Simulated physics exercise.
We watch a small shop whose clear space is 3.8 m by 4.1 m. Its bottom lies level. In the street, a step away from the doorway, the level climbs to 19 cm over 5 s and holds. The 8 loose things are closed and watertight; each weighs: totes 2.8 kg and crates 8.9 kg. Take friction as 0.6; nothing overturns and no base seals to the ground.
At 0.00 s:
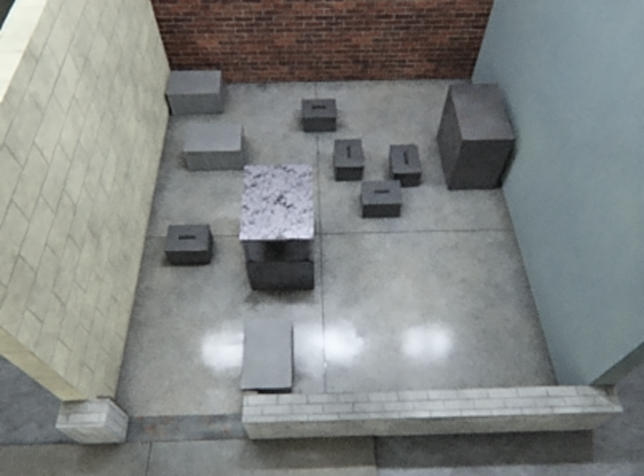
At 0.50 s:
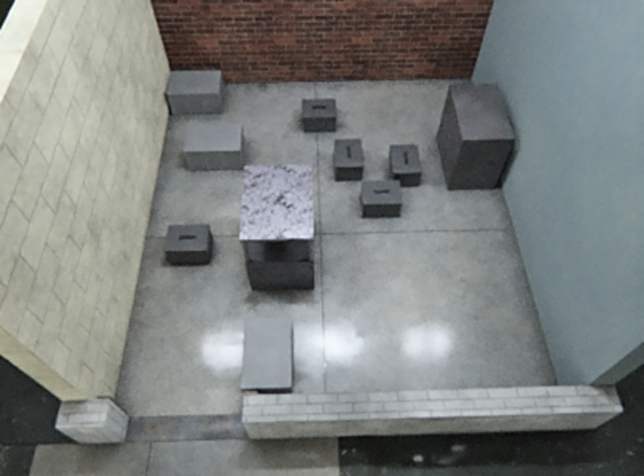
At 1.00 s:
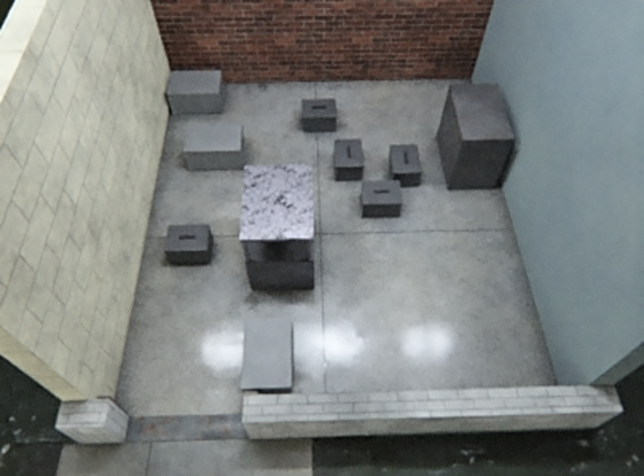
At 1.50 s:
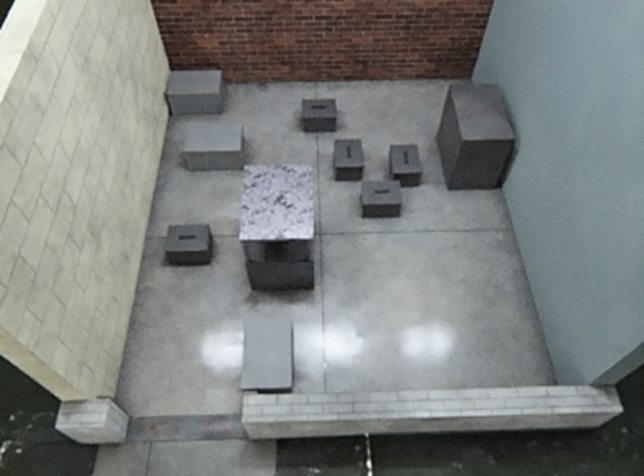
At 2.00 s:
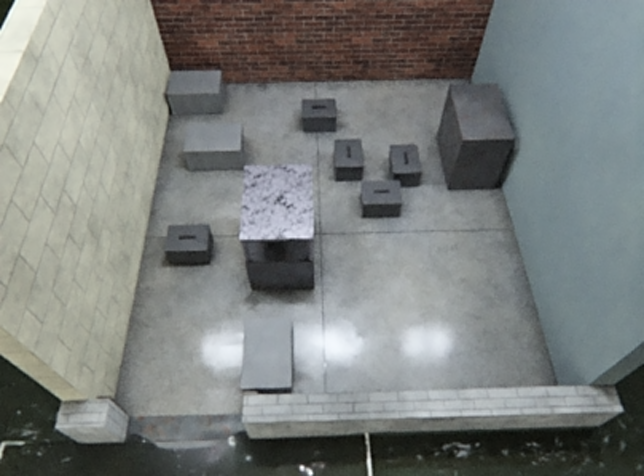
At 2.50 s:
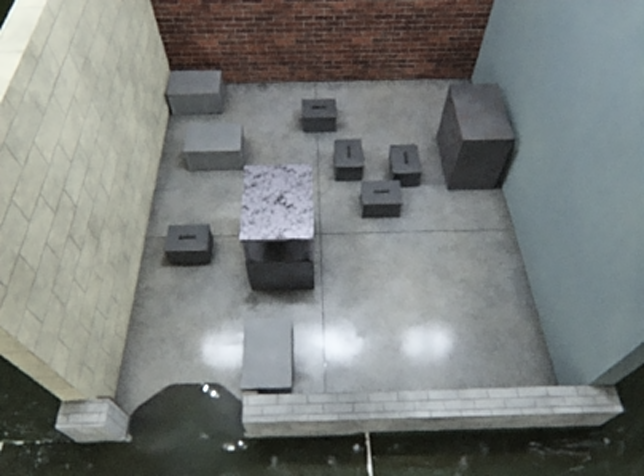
A small shop with a grey floor is seen from high above, between a cream block wall, a red brick back wall and a blue-grey right wall. Grey and dark boxes stand around a speckled-topped block near the middle, with a low pale wall in front and a doorway at lower left. Dark water spreads across the street and then bulges through the doorway, while the boxes and camera stay still.
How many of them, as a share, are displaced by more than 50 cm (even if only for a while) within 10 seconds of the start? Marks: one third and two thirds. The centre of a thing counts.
Share: From one to two thirds.
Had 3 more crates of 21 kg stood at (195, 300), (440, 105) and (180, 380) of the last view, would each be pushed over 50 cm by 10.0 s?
In turn: Past it, less, over.
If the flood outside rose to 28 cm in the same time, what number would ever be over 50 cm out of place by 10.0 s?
Then 6.
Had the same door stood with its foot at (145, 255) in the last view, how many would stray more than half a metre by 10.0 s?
In that case 3 of them.
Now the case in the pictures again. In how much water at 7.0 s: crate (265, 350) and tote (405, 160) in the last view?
About 3 and 0 cm.
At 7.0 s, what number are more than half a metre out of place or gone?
By then 2.
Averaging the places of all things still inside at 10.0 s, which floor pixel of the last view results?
Near (378, 178).
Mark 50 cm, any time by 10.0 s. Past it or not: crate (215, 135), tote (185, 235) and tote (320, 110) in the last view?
In turn: Past it, more, past it.
After 3.5 s 0 of 8 are over 50 cm from their spots; 0 afloat.
After 4.5 s 0 of 8 are over 50 cm from their spots; 0 afloat.
After 7.0 s 2 of 8 are over 50 cm from their spots; 2 afloat.
After 10.0 s 4 of 8 are over 50 cm from their spots, and 4 have been at some point; 4 afloat.
